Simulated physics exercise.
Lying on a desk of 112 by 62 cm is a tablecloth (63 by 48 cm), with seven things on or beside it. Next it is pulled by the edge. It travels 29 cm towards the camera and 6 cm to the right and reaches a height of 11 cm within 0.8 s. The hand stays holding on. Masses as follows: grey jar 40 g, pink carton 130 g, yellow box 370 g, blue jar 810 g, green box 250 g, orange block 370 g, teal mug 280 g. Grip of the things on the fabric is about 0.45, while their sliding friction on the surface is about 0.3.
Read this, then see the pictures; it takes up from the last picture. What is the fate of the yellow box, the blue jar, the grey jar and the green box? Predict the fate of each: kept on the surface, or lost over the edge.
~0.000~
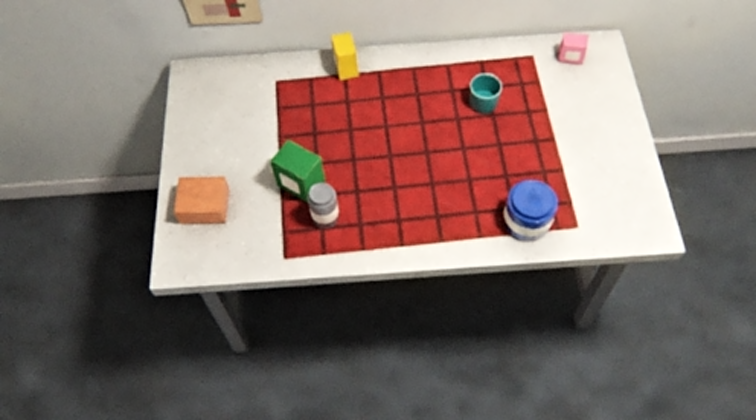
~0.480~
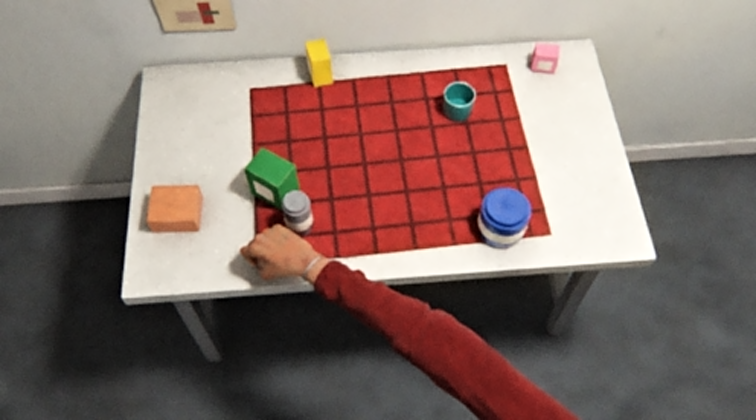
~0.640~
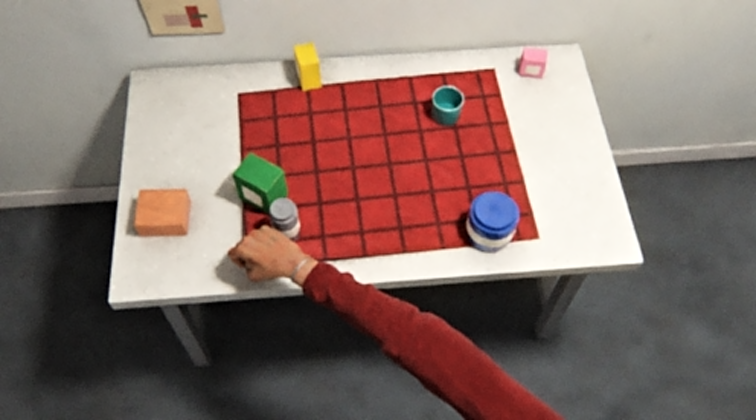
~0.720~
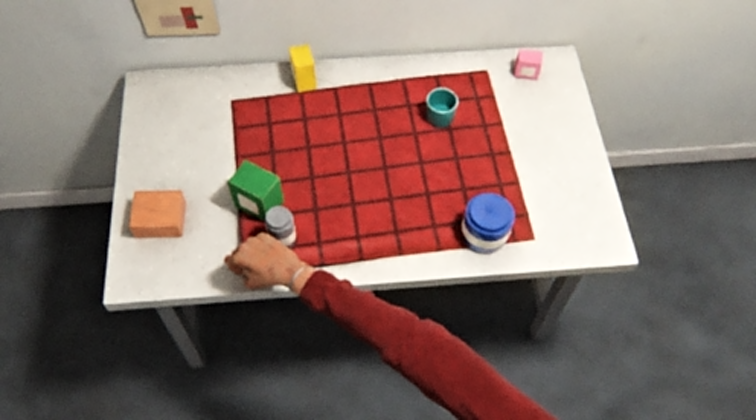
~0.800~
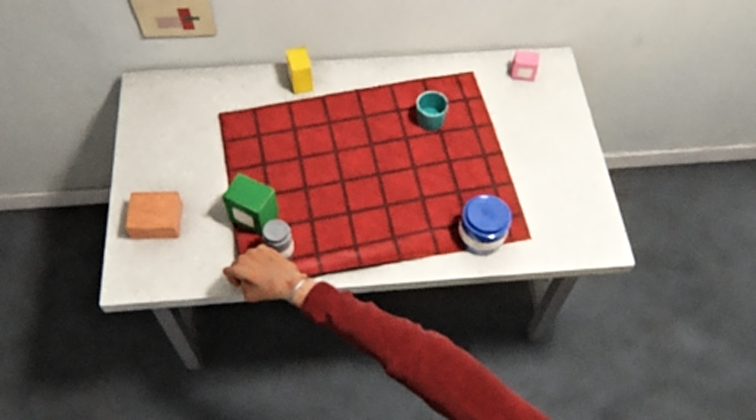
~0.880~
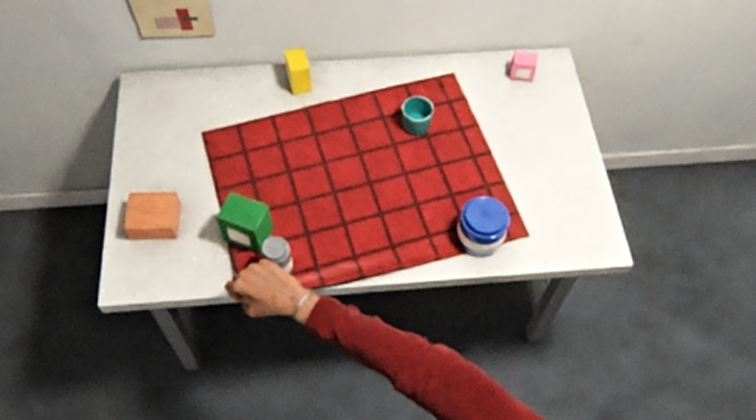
In the end the yellow box winds up on. The blue jar winds up on. The grey jar winds up off. The green box winds up off.
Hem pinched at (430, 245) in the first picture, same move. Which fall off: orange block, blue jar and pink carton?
Then: Orange block stays up, blue jar falls off, pink carton remains.
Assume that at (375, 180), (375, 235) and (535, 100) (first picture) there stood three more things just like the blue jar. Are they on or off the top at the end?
First leaves the top, second leaves the top, third leaves the top.
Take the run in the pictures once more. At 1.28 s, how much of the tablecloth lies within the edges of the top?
Near 75 in a hundred.
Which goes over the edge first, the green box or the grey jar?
The green one goes first.
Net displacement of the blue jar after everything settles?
Net shift, approx.: Blue jar = 8 cm.
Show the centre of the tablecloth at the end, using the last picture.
Near (376, 283).
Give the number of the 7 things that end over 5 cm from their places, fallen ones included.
The answer is 5 of them.
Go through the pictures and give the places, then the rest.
The first picture shows yellow box (344, 44); blue jar (534, 198); grey jar (321, 193); green box (296, 159); tablecloth corners (284, 259) (276, 81) (533, 55) (579, 228).
The second picture shows yellow box (318, 50); tablecloth corners (250, 89) (506, 64); grip (257, 264).
The third picture shows grey jar (282, 208); tablecloth corners (238, 93) (494, 68); grip (244, 266).
The fourth picture shows green box (254, 179); grey jar (278, 216); tablecloth corners (231, 101) (487, 70); grip (241, 273).
The fifth picture shows green box (248, 192); grey jar (276, 230); teal mug (433, 103); tablecloth corners (218, 114) (473, 71); grip (240, 285).
The sixth picture shows yellow box (297, 59); blue jar (486, 214); grey jar (275, 247); green box (242, 211); tablecloth corners (201, 132) (454, 72) (530, 236); grip (242, 300).
By 1.0 s, 90 % of the tablecloth is still over the top; green box 17 cm off its start, grey jar lifted 4 cm, teal mug 11 cm off its start.
By 1.1 s, 85 % of the tablecloth is still over the top; green box 25 cm off its start, grey jar 15 cm off its start, blue jar 3 cm off its start.
By 1.3 s, 75 % of the tablecloth is still over the top; green box 31 cm off its start at (248, 326), grey jar on its side, 15 cm off its start at (297, 284), blue jar 6 cm off its start at (467, 230).
By 1.4 s, 60 % of the tablecloth is still over the top; green box over the edge, grey jar lifted 36 cm, blue jar 7 cm off its start.
By 3.0 s, 55 % of the tablecloth is still over the top; grey jar over the edge, green box over the edge, blue jar 7 cm off its start at (464, 234), yellow box 0 cm off its start at (297, 59).
